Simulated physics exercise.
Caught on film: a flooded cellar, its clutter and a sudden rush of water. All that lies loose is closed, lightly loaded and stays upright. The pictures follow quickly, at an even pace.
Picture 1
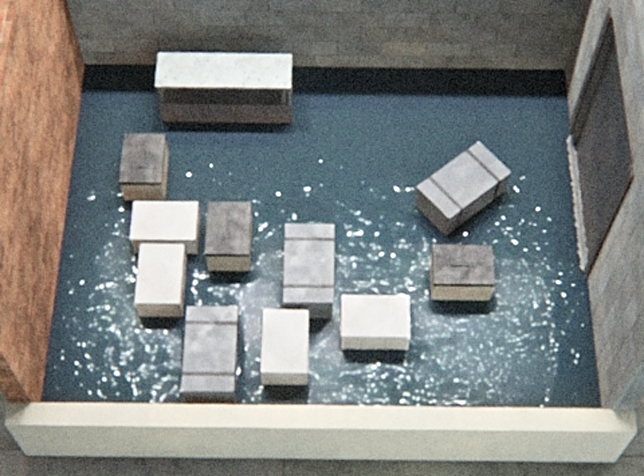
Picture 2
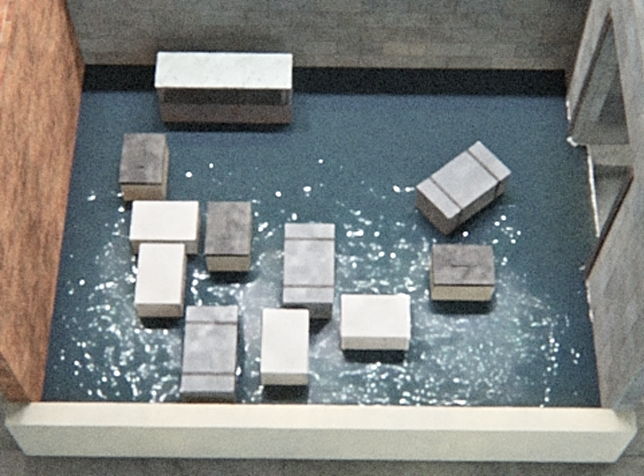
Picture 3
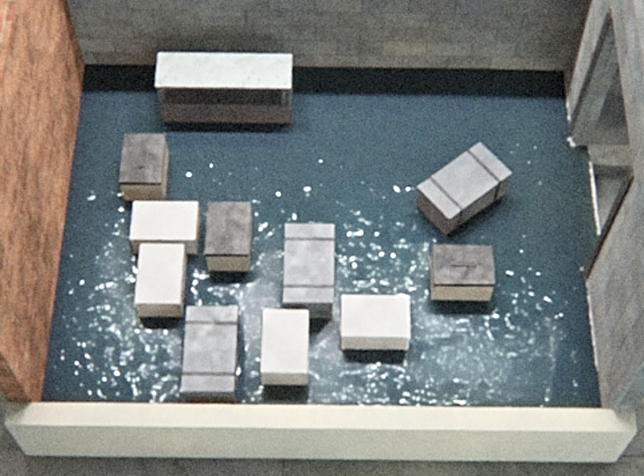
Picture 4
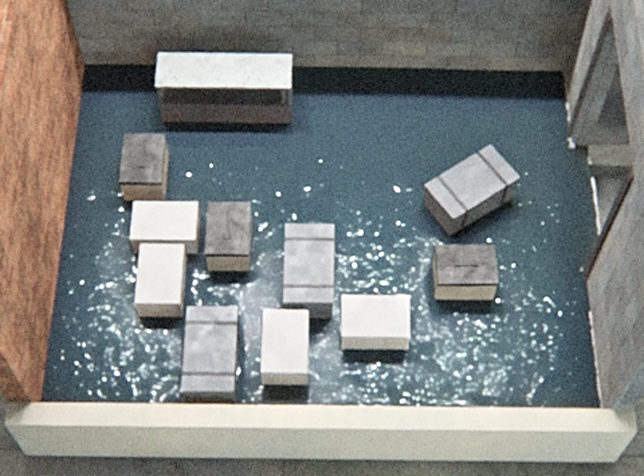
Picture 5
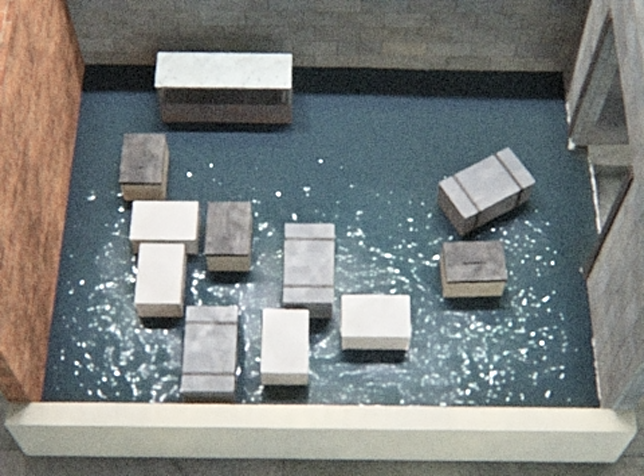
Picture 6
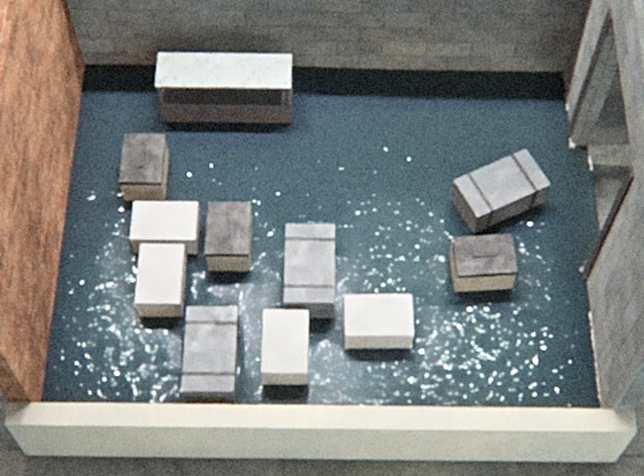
At the start, closed boxes float nearly still in a flooded cellar, and the dark panel in the right wall gives way to an opening. The strapped trunk then drifts right, turning slightly, and the dark-topped chest follows, edging right and toward the back while most others barely move.
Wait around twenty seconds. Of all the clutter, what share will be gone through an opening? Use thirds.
That comes to between one and two thirds.
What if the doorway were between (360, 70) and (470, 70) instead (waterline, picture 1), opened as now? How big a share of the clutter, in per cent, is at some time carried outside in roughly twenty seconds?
I make it 40 per cent.
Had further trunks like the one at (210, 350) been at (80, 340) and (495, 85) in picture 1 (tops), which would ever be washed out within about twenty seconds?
In turn: Left behind, yes.
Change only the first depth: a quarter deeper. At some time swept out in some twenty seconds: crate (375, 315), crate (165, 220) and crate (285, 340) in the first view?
In turn: Carried outside, kept in, yes.
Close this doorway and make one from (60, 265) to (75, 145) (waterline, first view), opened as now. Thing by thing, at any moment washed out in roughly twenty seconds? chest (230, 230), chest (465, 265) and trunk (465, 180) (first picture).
One after the other: Carried outside, no, stays.
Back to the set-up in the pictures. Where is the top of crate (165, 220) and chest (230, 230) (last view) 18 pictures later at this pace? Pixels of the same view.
At about (236, 221) and (340, 218).
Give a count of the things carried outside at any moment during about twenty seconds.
It comes to 6.
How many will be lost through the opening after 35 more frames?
4 of them.
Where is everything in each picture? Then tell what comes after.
In the first frame, a trunk at (464, 179) floats; a chest at (464, 264), afloat; 0 of 10 have shifted.
In the second frame, a trunk at (464, 179) floats; a chest at (464, 264), afloat; 0 of 10 have shifted.
In the third frame, a trunk at (465, 180), afloat; a chest at (464, 264), afloat; 0 of 10 have shifted.
In the fourth frame, a trunk at (472, 181) floats, close to its start; a chest at (467, 264), afloat, close to its start; 1 of 10 have shifted.
In the fifth frame, a trunk at (487, 182), afloat, close to its start; a chest at (475, 261), afloat, close to its start; 2 of 10 have shifted.
In the sixth frame, a trunk at (502, 182) floats, a stride from its start; a chest at (485, 255), afloat, close to its start; 2 of 10 have shifted.
A moment on, 1 of 10 are out; 9 afloat.
Next, 2 of 10 are out; 8 afloat.
Later, 4 of 10 are out; 6 afloat.
In the end, 6 of 10 are out; 4 afloat.
